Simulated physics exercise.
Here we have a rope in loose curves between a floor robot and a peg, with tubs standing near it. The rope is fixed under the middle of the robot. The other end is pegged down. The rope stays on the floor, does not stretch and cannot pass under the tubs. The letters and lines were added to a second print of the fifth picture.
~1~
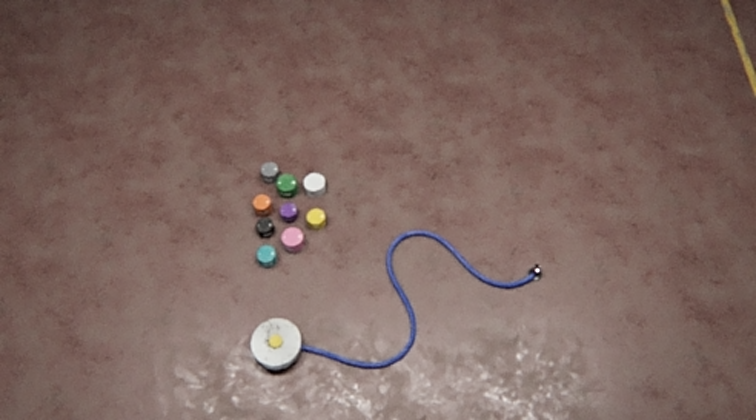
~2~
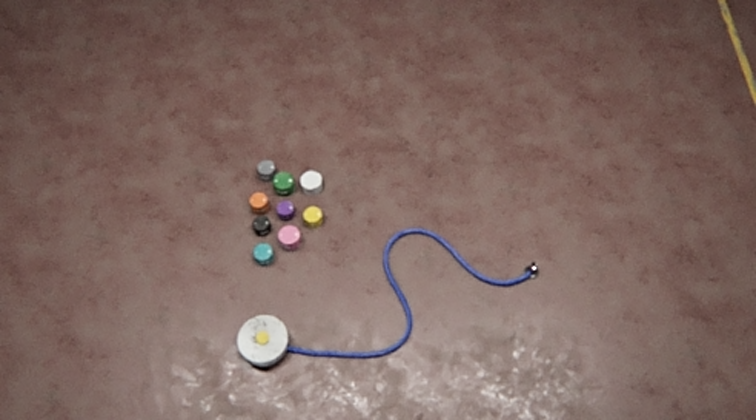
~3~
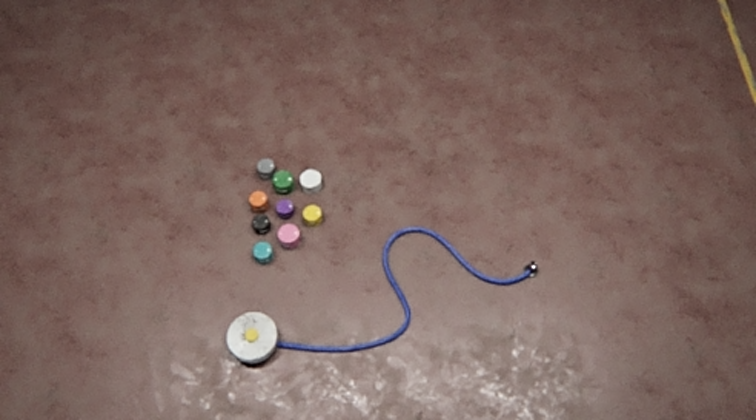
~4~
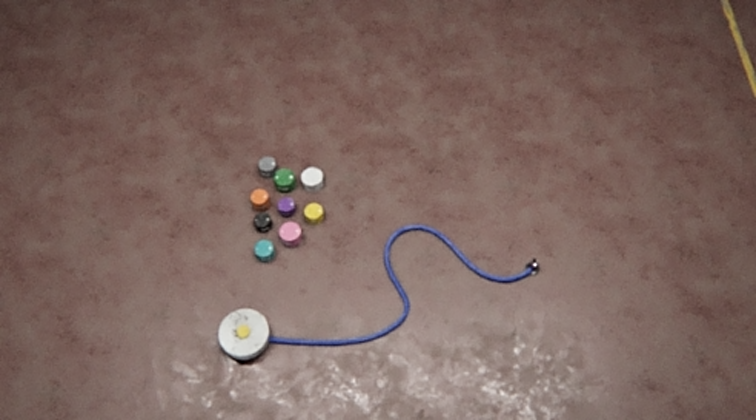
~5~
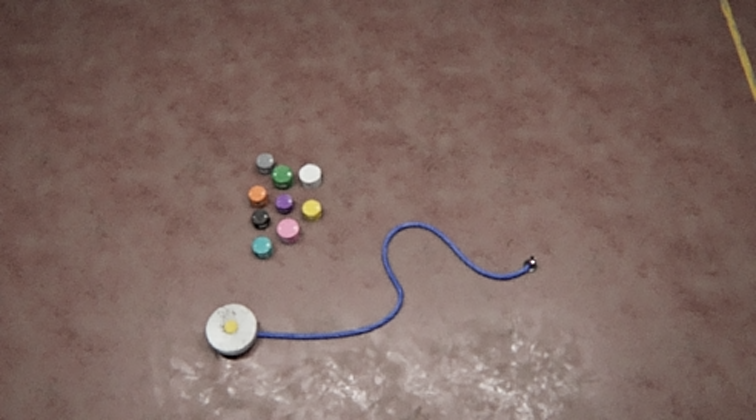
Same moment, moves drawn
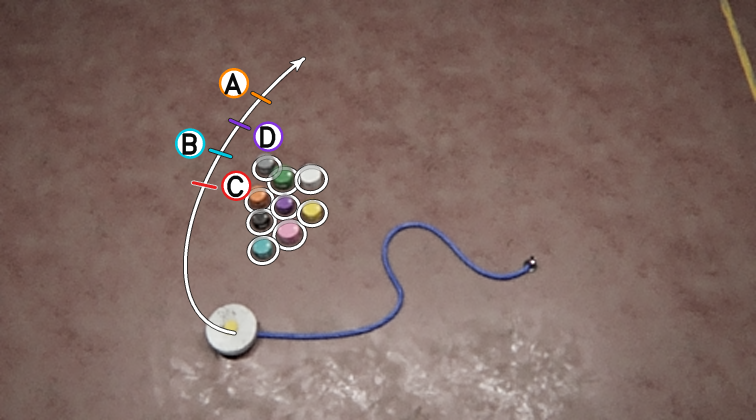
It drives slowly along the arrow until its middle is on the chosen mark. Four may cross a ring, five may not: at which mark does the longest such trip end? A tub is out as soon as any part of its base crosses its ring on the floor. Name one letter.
As far as tick D.
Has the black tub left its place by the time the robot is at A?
Yes.
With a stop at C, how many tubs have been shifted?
The count is none.
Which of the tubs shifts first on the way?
The turquoise tub.
On the marked copy, A at (261, 98); B at (220, 153); C at (204, 185); D at (239, 124); the route from (234, 333) via (207, 179) to (304, 59).
Taking D. A third of the way, robot (183, 263).
Two thirds of the way, robot (203, 180).
When it is over, robot (238, 120); black tub (263, 213); turquoise tub (273, 225); two over the rings.
As for the rest, A has seven over the rings; B is within the limit but short; C is within the limit but short.
